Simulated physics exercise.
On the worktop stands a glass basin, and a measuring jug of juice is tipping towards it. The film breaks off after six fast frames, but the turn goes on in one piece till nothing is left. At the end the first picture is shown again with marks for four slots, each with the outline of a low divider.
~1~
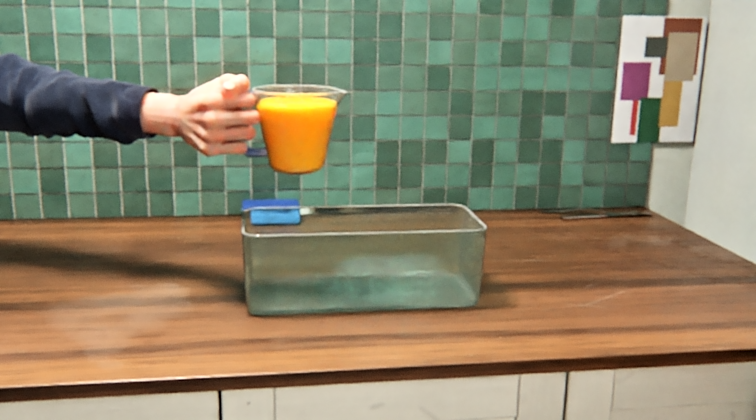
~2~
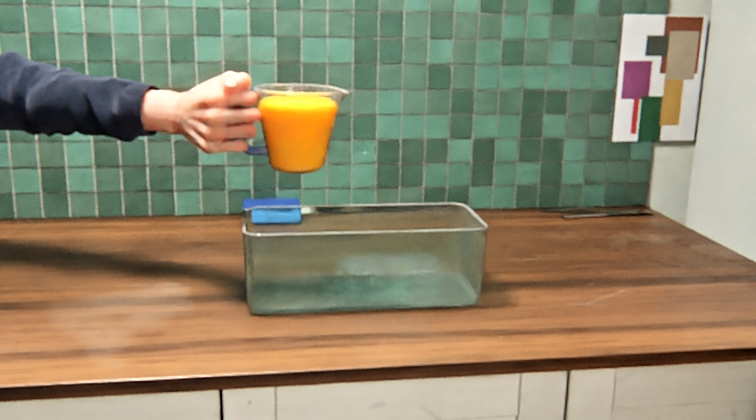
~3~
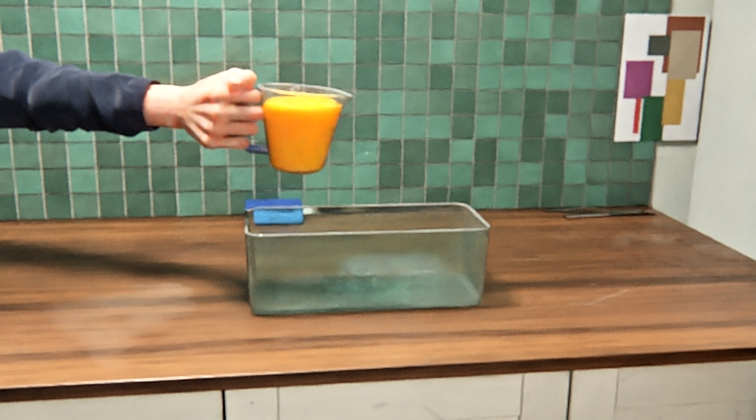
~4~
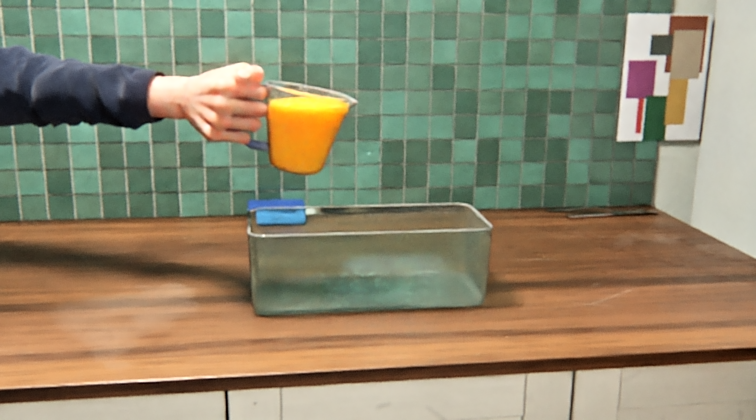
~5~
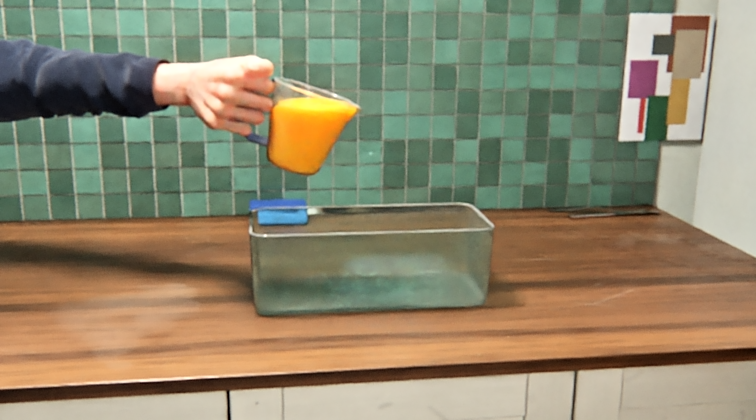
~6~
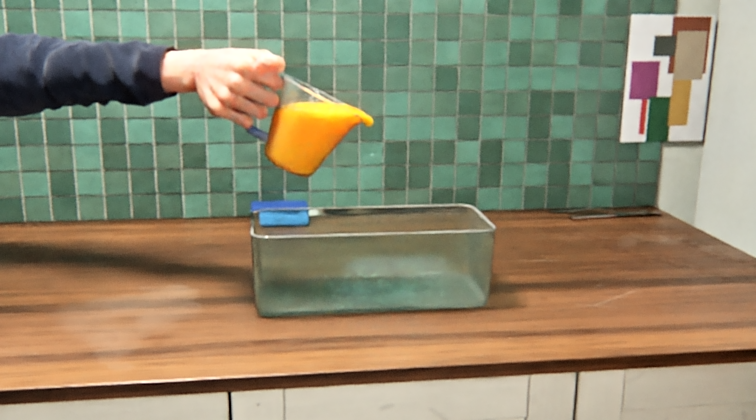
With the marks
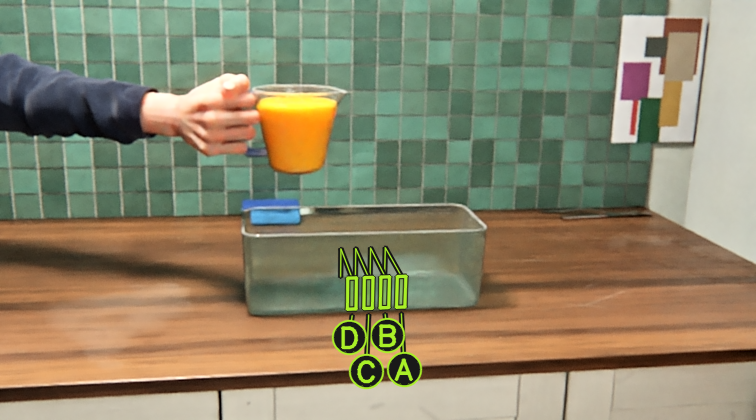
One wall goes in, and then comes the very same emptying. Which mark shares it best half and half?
It is A.
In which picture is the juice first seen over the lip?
In picture 6.
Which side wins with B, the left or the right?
More ends on the right.
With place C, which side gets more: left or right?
More ends on the right.
In lime, A at (401, 313); B at (385, 314); C at (368, 314); D at (352, 315).
Choosing A, about 49 % ends left of the wall and 51 % right of it.
Choosing B, about 19 % ends left of the wall and 81 % right of it.
Choosing C, about 4 % ends left of the wall and 95 % right of it.
Choosing D, about 2 % ends left of the wall and 97 % right of it.
